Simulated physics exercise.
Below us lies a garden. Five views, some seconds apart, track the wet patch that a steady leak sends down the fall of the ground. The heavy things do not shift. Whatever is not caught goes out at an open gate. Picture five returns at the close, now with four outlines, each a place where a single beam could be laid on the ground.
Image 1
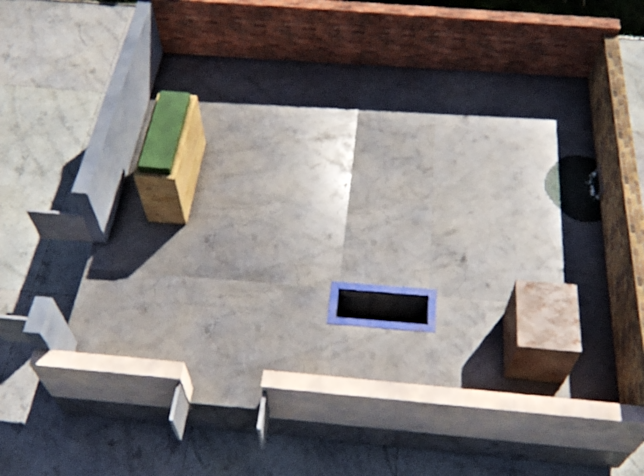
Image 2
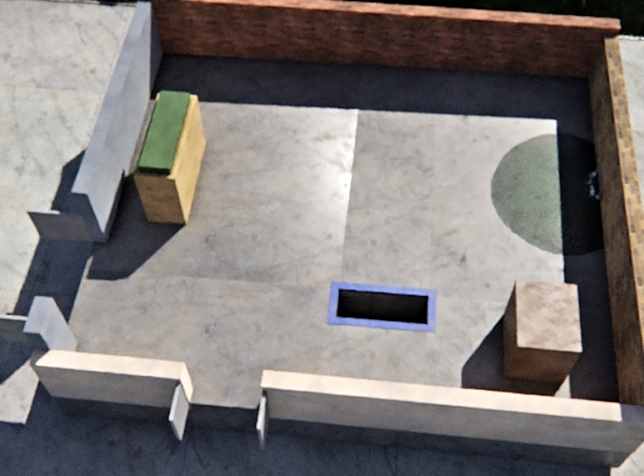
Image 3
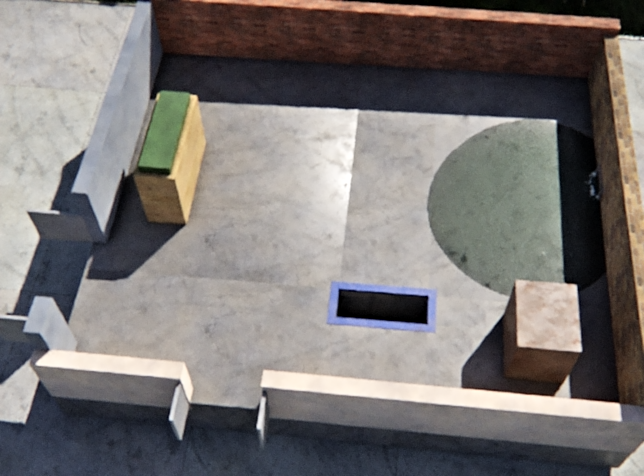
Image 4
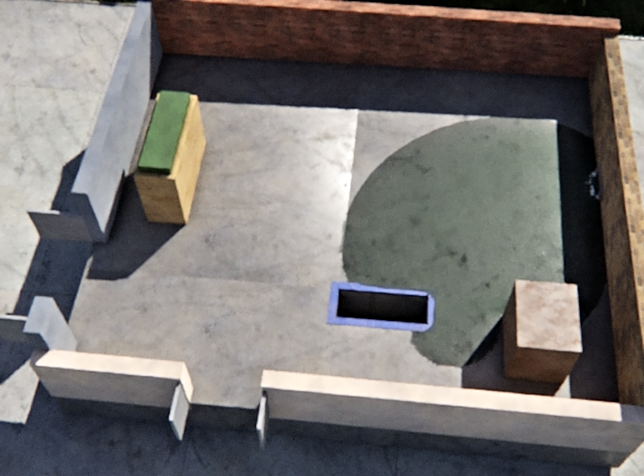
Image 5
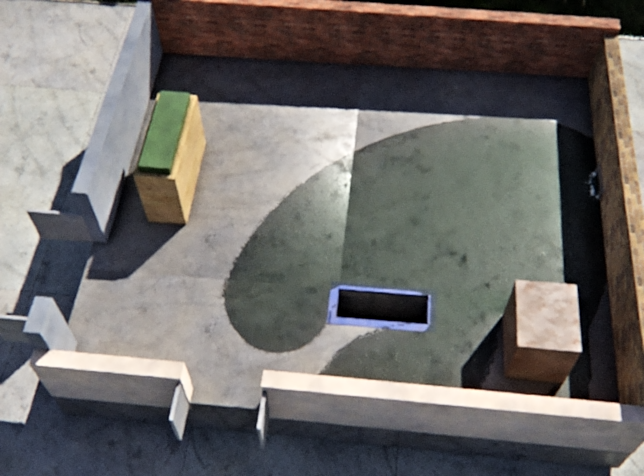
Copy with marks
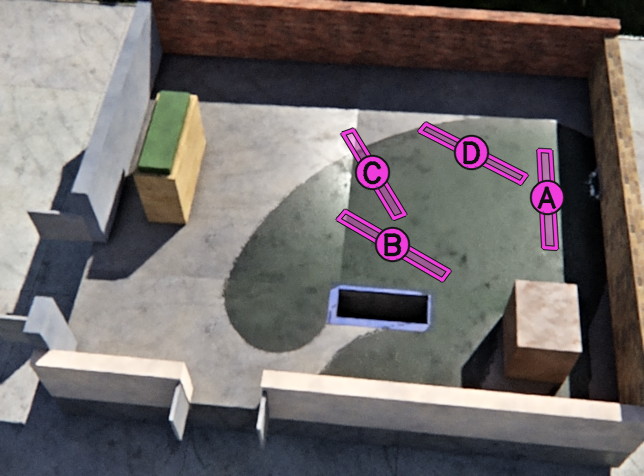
A walled yard slowly darkened as a greenish wet patch spread from the right wall across the pale floor, reaching the blue-rimmed pit and then curling around it toward the left.
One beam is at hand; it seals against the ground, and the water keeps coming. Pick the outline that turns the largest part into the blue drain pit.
The answer is position C.
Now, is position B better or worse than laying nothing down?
Position B is worse.
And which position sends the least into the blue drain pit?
That would be B.
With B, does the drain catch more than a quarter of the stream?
No.
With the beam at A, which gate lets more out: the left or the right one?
More leaves on the left.
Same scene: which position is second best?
That would be D.
On the marked copy, A from (550, 247) to (544, 150); B from (341, 215) to (445, 275); C from (348, 132) to (399, 216); D from (422, 127) to (523, 179).
If A is chosen, about 23 % of the stream goes into the blue drain pit, about 77 % out by the gates.
If B is chosen, about 15 % of the stream goes into the blue drain pit, about 85 % out by the gates.
If C is chosen, about 62 % of the stream goes into the blue drain pit, about 36 % out by the gates.
If D is chosen, about 38 % of the stream goes into the blue drain pit, about 62 % out by the gates.
